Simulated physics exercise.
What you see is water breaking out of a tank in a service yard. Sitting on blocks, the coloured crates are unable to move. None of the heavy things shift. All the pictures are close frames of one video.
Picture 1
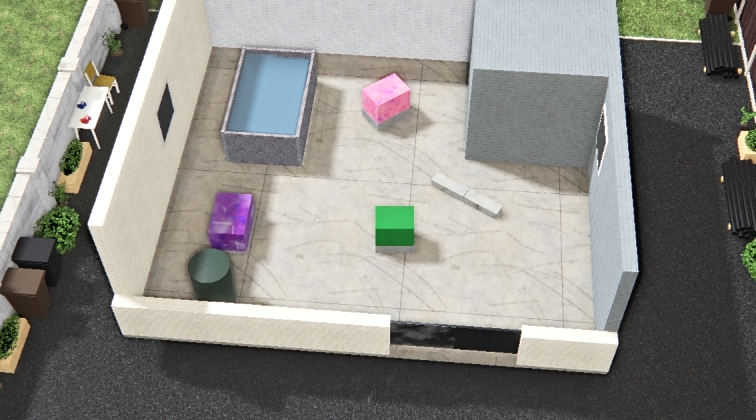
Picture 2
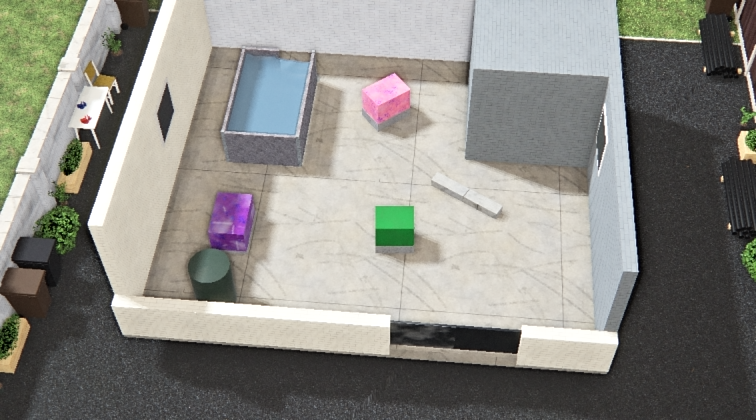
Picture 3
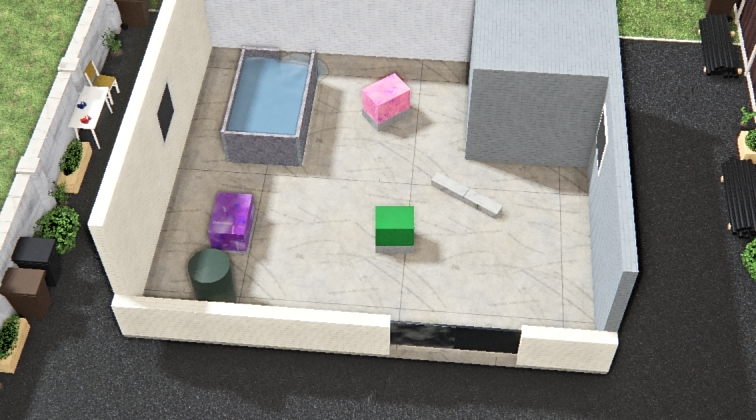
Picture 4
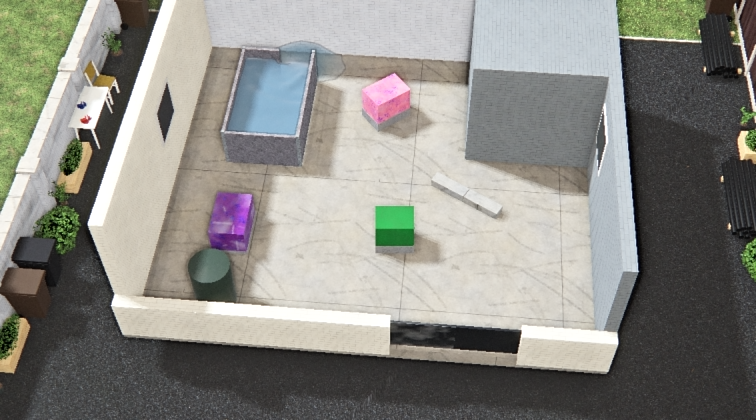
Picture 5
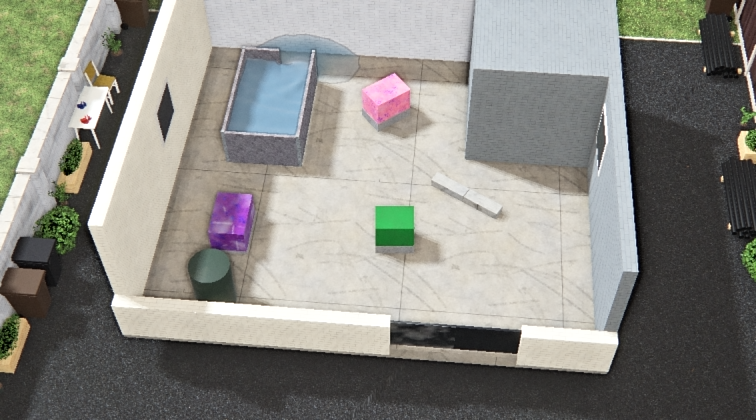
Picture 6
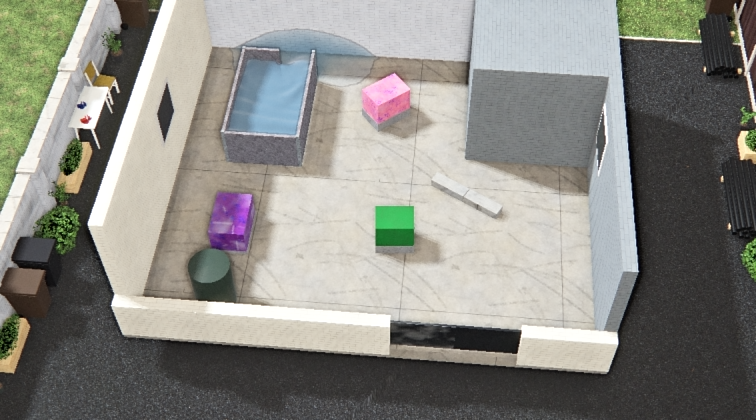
Water pours from the far side of an open tank and spreads across the paved yard.
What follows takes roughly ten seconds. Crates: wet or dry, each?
One by one: The pink crate will not be reached, the green crate will not be reached, the purple crate will be reached.
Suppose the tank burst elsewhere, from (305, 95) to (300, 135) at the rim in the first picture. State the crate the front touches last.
I'd go with the crate marked purple.
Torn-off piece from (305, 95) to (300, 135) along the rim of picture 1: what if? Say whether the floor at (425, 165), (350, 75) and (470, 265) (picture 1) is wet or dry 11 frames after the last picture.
Order as asked: Swamped, swamped, swamped.
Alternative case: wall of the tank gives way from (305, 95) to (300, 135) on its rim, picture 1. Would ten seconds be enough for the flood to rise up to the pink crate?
As far as I can tell, the pink crate is overrun.
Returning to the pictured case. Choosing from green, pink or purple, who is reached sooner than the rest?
The answer is the pink-painted one.
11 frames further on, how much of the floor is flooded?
Close to 20 %.
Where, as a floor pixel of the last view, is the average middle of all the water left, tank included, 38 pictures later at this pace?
The spot I would choose is (307, 143).
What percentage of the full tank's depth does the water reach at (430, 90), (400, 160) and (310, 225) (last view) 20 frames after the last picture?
Some 12, 2 and 0 in a hundred.
A moment on, water covers 15 % of the floor; the pink crate water round its plinth, the green crate not reached, the purple crate not reached.
Next, water covers 20 % of the floor; the pink crate water round its plinth, the green crate not reached, the purple crate not reached.
Then, water covers 35 % of the floor; the pink crate water round its plinth, the green crate not reached, the purple crate water round its plinth.
Later, water covers 65 % of the floor; the pink crate water round its plinth, the green crate water round its plinth, the purple crate water round its plinth.
In the end, water covers 95 % of the floor; the pink crate stayed above the water, the green crate stayed above the water, the purple crate was topped.
